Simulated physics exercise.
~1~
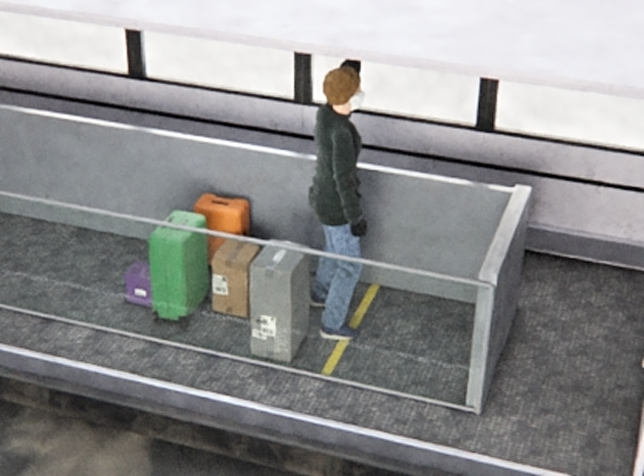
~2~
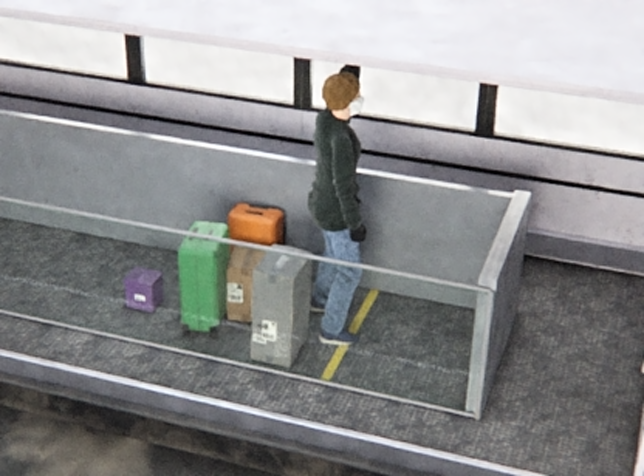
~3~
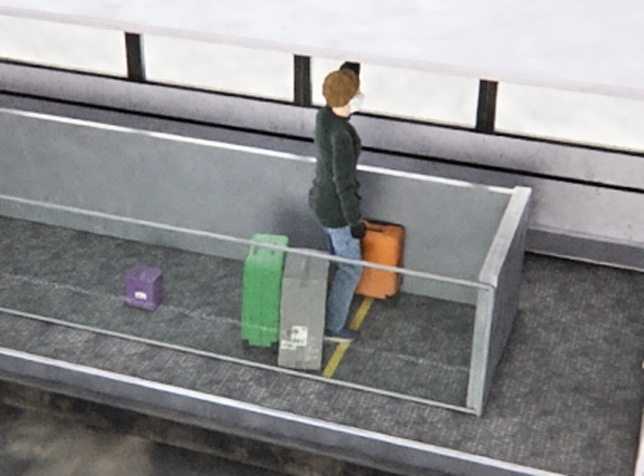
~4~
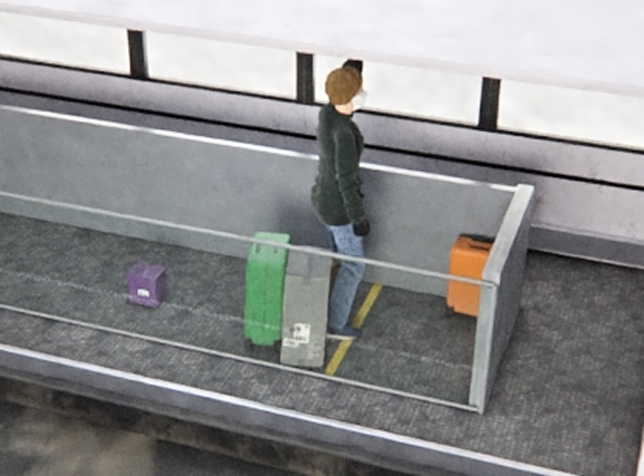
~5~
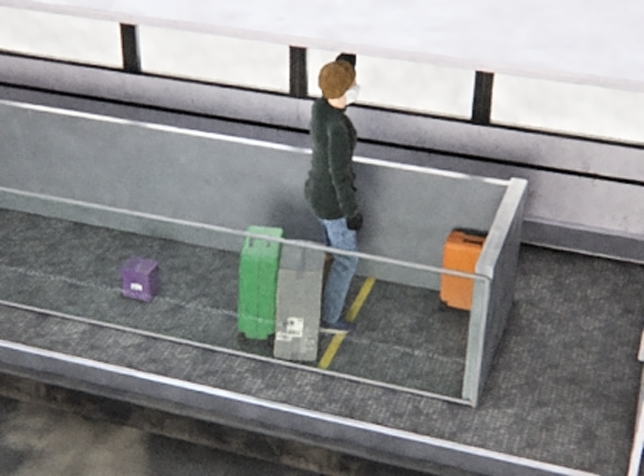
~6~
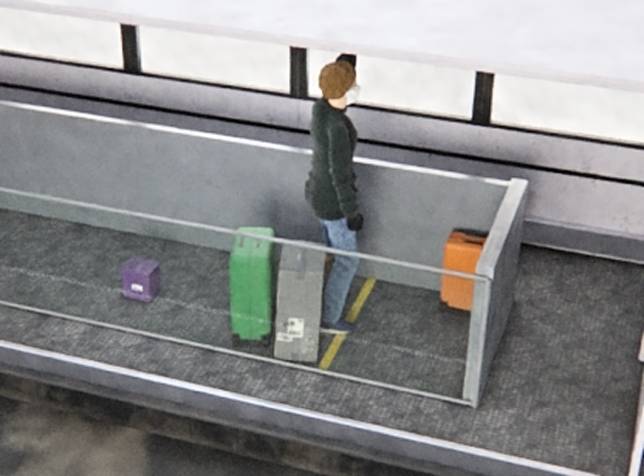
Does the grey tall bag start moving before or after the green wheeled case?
The grey tall bag starts moving after the green wheeled case, which is already shifting right while the grey bag is still in its place.
